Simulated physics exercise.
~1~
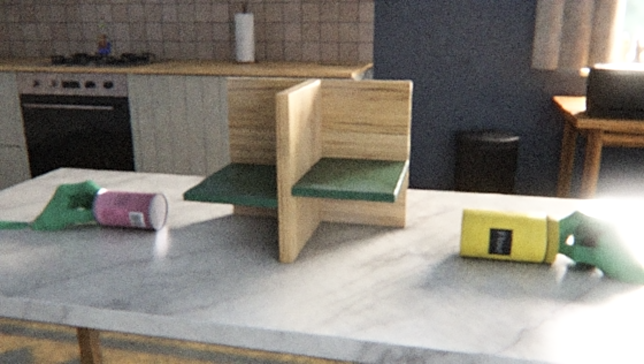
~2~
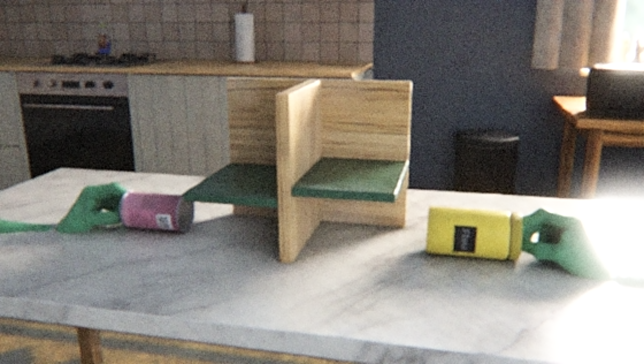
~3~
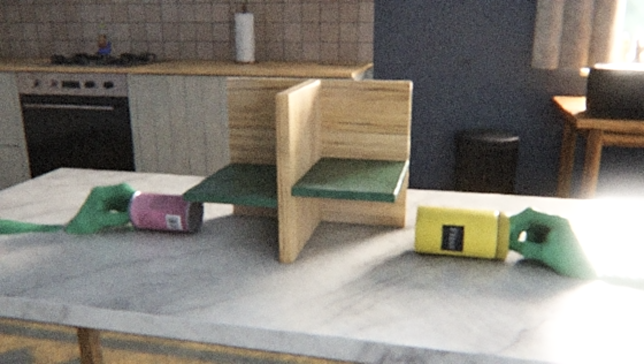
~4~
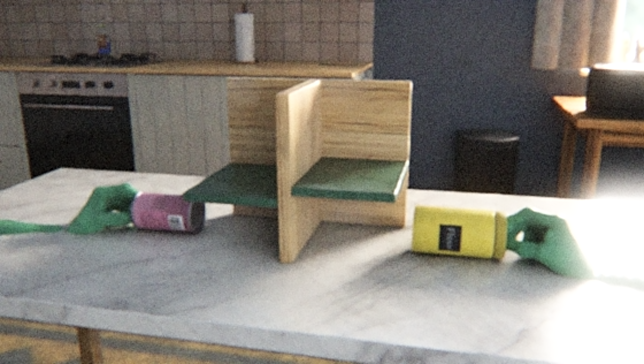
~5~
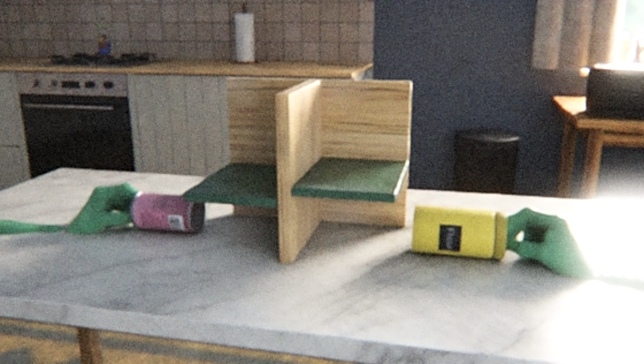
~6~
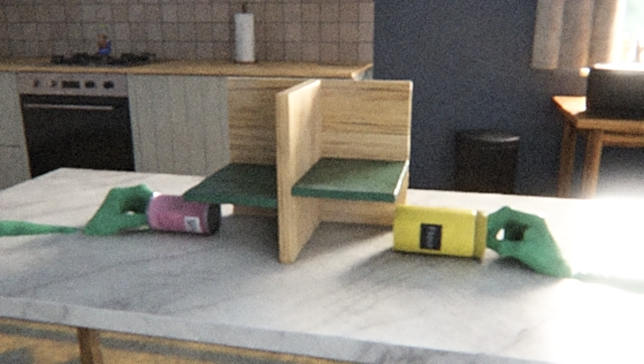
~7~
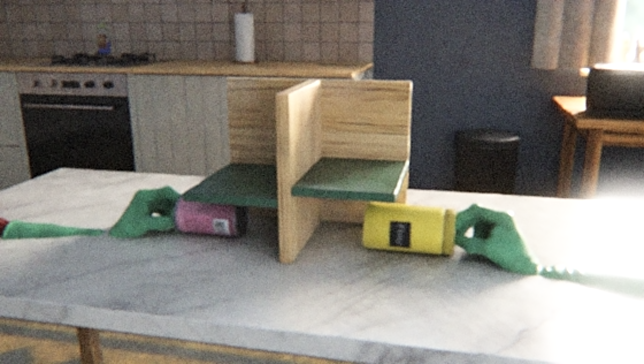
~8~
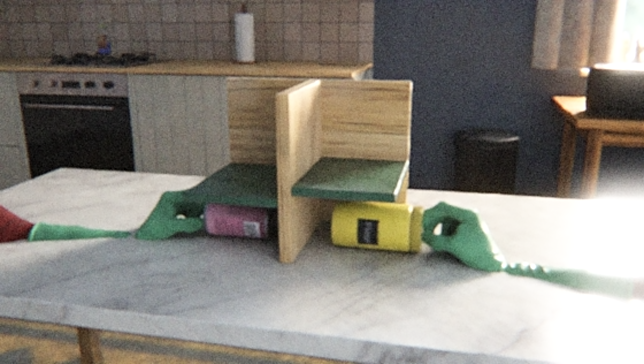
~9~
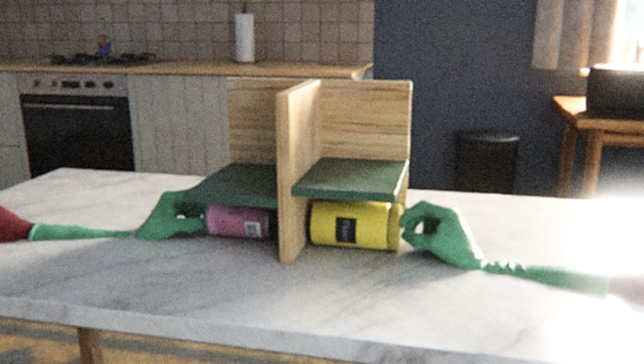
In a kitchen, green-gloved hands slide a pink tin and yellow jar under a low shelf.
